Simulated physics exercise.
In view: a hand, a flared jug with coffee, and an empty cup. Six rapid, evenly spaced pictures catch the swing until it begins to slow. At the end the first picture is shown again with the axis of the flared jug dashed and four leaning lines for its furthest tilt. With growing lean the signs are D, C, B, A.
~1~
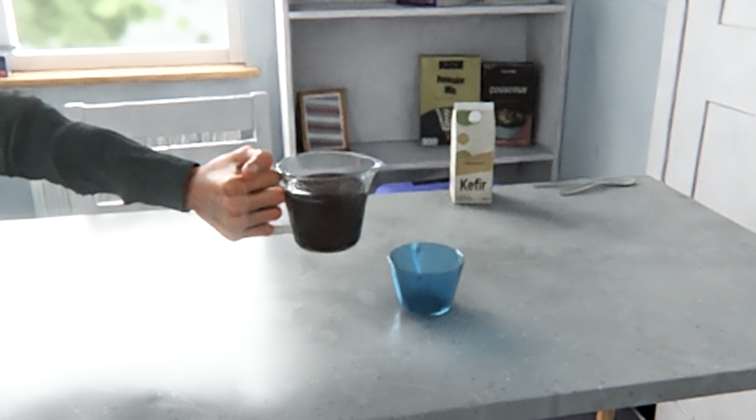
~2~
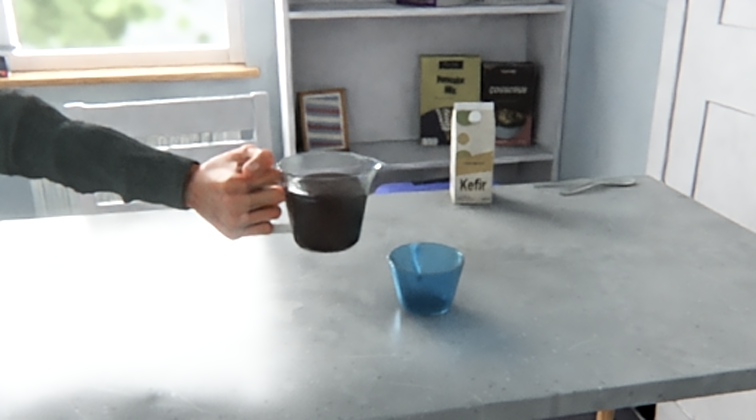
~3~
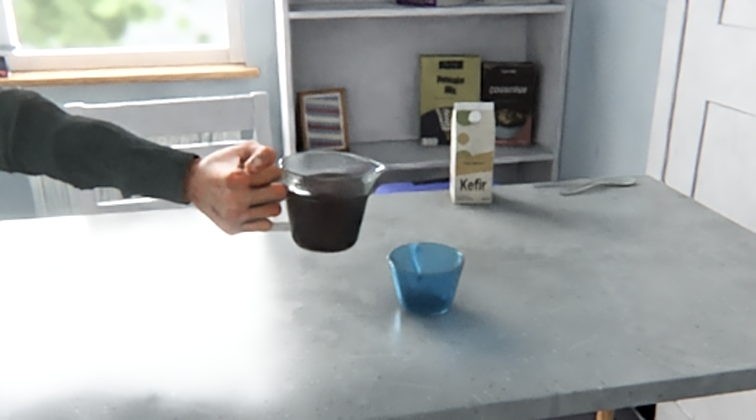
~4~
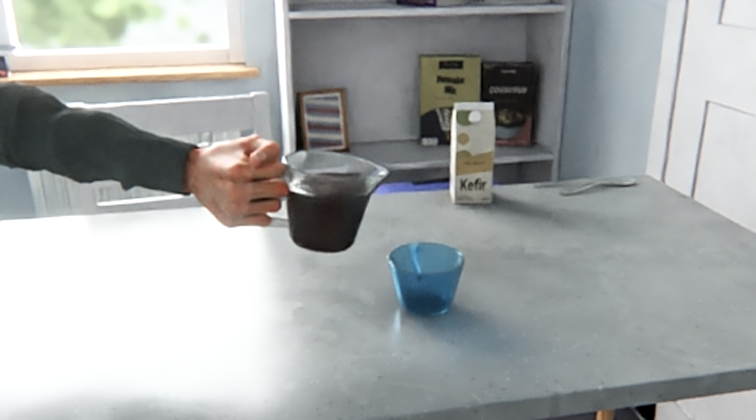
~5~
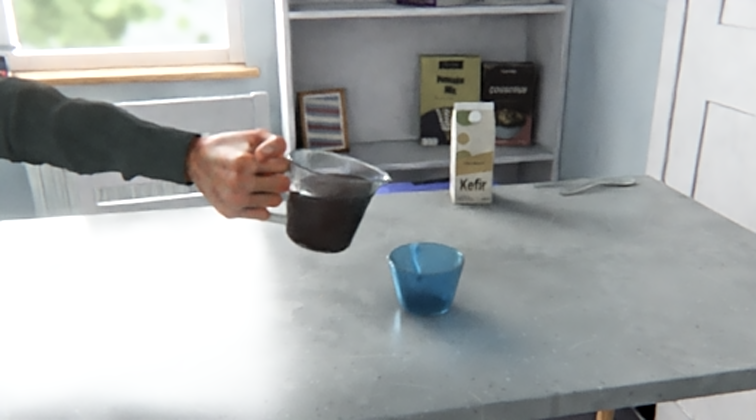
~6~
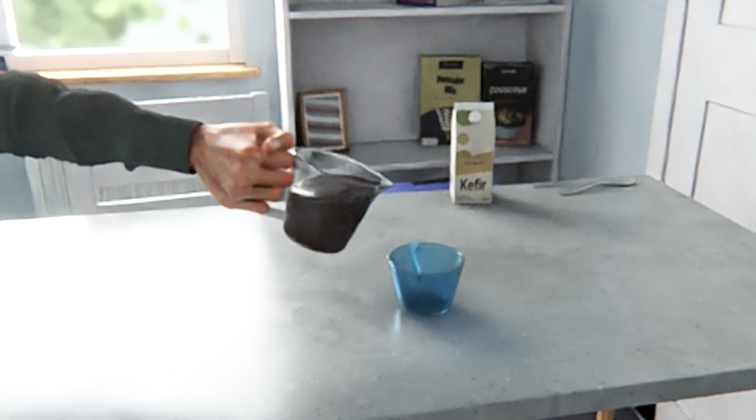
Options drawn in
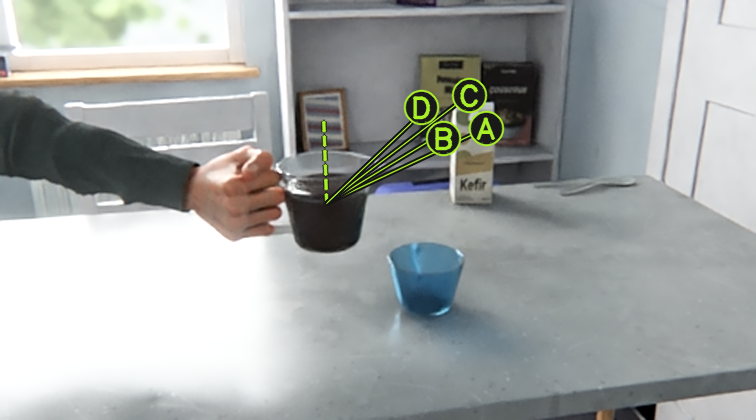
In a bright room with a window and a white shelf, a fixed camera looks slightly down on a grey table. A dark-sleeved arm reaches in from the left, holding a clear glass jug of coffee above and left of an empty blue cup, with a kefir carton behind. The hand holds the jug upright, then gradually tilts it rightward, its contents staying inside.
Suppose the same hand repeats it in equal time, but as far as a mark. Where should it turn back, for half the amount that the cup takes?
I would pick tilt D.
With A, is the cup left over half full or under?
Over half.
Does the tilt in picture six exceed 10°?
Yes.
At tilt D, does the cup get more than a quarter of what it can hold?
Yes, it does.
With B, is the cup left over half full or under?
Over.
In lime, A at (471, 135); B at (426, 142); C at (455, 105); D at (411, 122).
With A, the cup ends with about 96 % of what it can hold; 6 % of the coffee is spilt.
With B, the cup ends with about 84 % of what it can hold; 3 % of the coffee is spilt.
With C, the cup ends with about 66 % of what it can hold.
With D, the cup ends with about 48 % of what it can hold.
